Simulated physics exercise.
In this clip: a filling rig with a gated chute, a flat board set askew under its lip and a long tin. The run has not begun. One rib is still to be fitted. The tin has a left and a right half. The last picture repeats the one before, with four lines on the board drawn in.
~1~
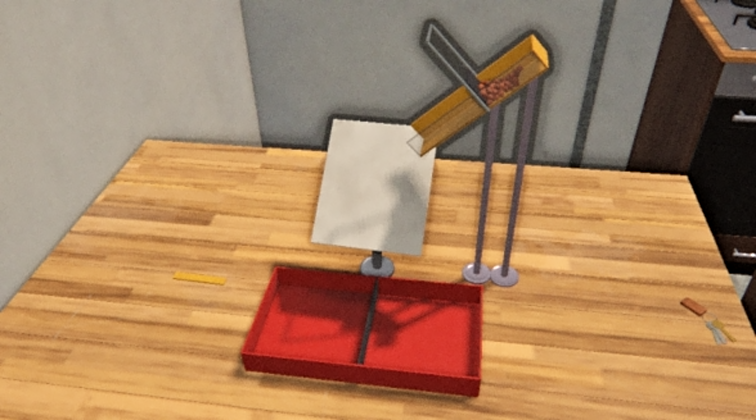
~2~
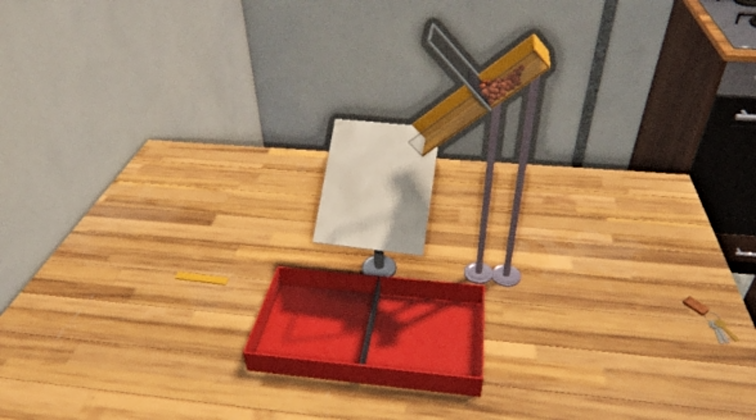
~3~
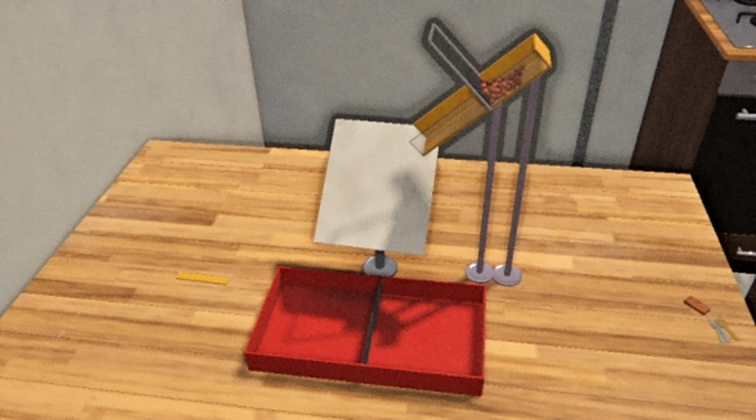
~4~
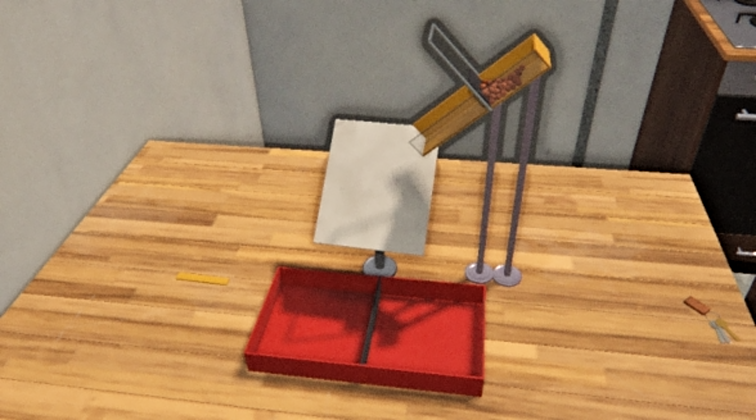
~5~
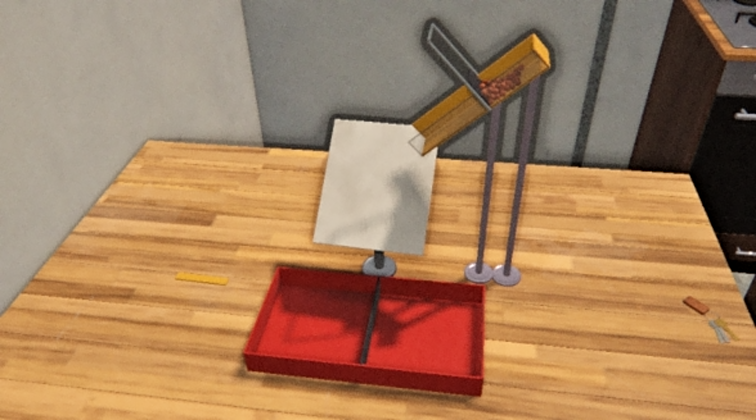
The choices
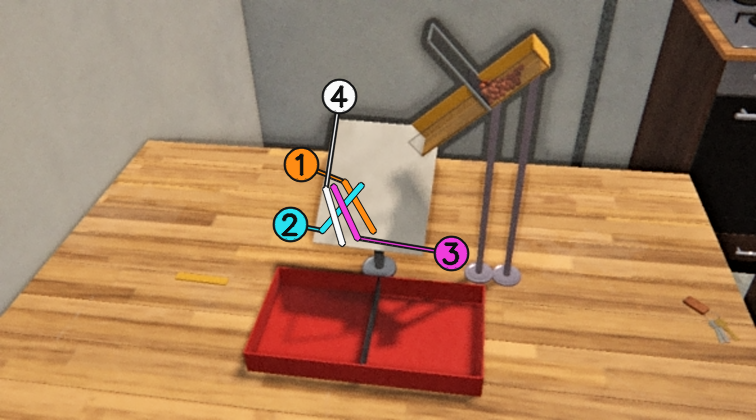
The footage shows a raised, sloping wooden chute holding reddish pellets behind a gate, with a tilted pale board below its lip and a divided red tin in front on a wooden table; the gate stays shut and nothing noticeably moves.
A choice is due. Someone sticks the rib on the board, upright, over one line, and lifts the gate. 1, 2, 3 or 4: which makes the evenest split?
3 works best here.
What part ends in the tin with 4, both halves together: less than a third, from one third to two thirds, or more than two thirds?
More than two thirds.
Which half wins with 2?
Left.
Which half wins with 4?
Left.
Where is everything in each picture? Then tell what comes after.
The first picture shows load behind the gate at (497, 87), clay pellets; lip of the chute at (422, 148), sloping fairly steeply.
The second picture shows middle of the board at (377, 184), tilted fairly steeply; middle of its low edge at (367, 249); of its high edge at (387, 123).
The third picture shows front corners of the tin at (245, 352) and (484, 378); front end of its middle wall at (361, 365); gate still shut at (473, 79).
The fourth picture shows middle of the load at (499, 86); lip at (425, 148).
The fifth picture shows middle of the load at (498, 86); lip at (424, 148).
On the marked copy, line 1 from (344, 182) to (373, 231); line 2 from (361, 185) to (322, 230); line 3 from (333, 186) to (357, 238); line 4 from (325, 189) to (342, 243).
With 1, of what is caught, about a quarter in the left half, most in the right.
With 2, of what is caught, nearly all in the left half, a small part in the right.
With 3, of what is caught, about half in the left half, about half in the right.
With 4, of what is caught, most in the left half, a small part in the right.
